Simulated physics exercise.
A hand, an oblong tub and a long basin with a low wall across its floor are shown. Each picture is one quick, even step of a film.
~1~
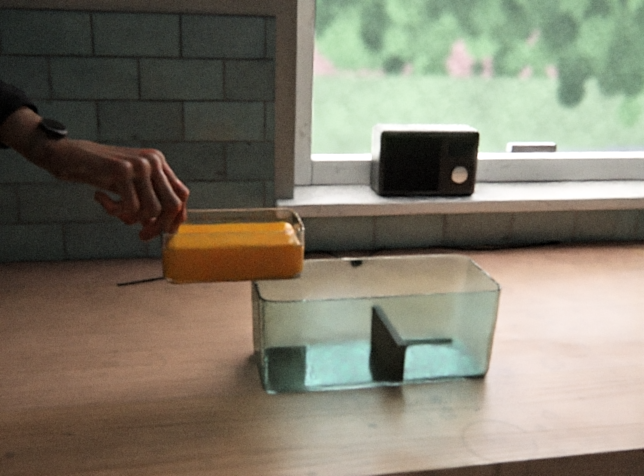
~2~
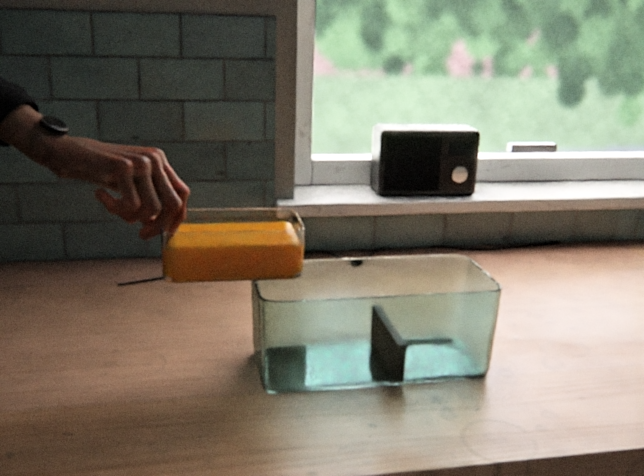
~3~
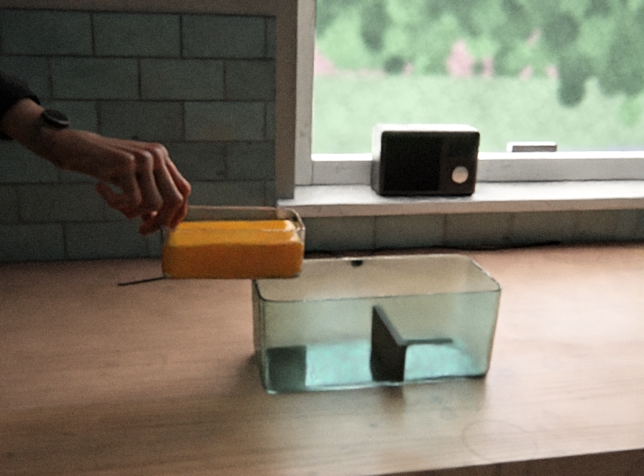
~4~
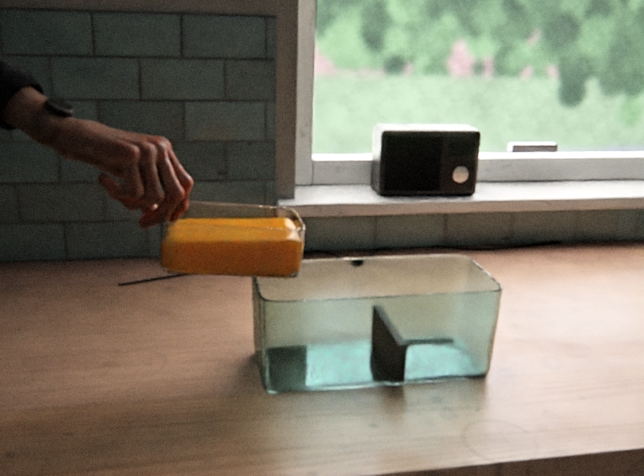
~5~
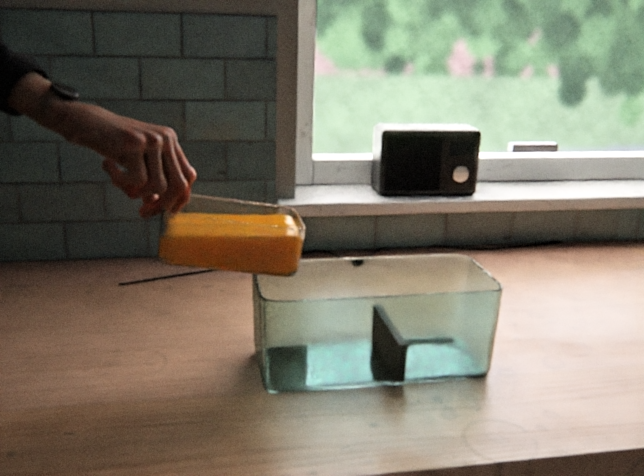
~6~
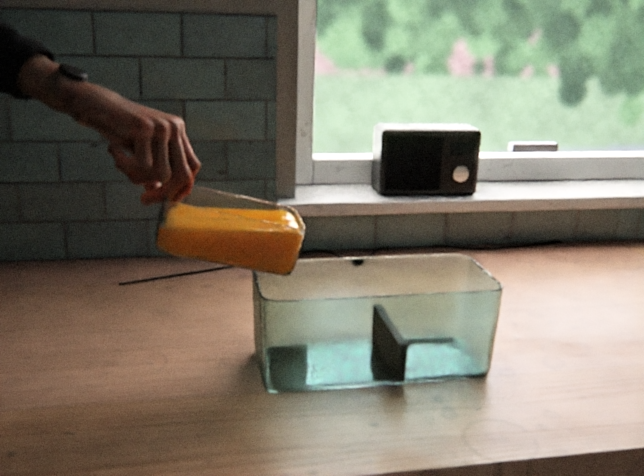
On a wooden counter, a hand gradually tilts a tub of orange juice rightward beside a basin.
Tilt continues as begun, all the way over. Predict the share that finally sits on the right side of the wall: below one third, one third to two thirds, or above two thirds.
Stops short of a third.
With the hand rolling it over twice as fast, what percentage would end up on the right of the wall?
About 20 per cent.
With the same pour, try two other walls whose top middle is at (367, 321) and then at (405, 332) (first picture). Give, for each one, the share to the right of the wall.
Note - case one near 60 %, case two near 10 %.
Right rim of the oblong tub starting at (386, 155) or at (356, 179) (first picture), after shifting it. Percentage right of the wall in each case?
Near 65 % and 80 %.
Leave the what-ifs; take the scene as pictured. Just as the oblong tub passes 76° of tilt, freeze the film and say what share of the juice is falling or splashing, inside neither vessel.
That comes to near 50 percent.
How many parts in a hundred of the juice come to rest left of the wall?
Share approx. 70 per cent.
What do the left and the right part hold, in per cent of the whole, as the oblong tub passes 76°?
On the left near 15 in a hundred, on the right near 0 in a hundred.
A moment on, the tilt is 76° and 35 per cent is still to pour, 17 is left of the wall and 0 right of it.
Next, the tilt is 110° and 4 per cent is still to pour, 60 is left of the wall and 26 right of it.
Then the tilt is 113° and 0 per cent is still to pour, 71 is left of the wall and 24 right of it.
Later the tilt is 113° and 0 per cent is still to pour, 71 is left of the wall and 24 right of it.
In the end 71 per cent lies left of the wall, 24 right of it and 5 outside.
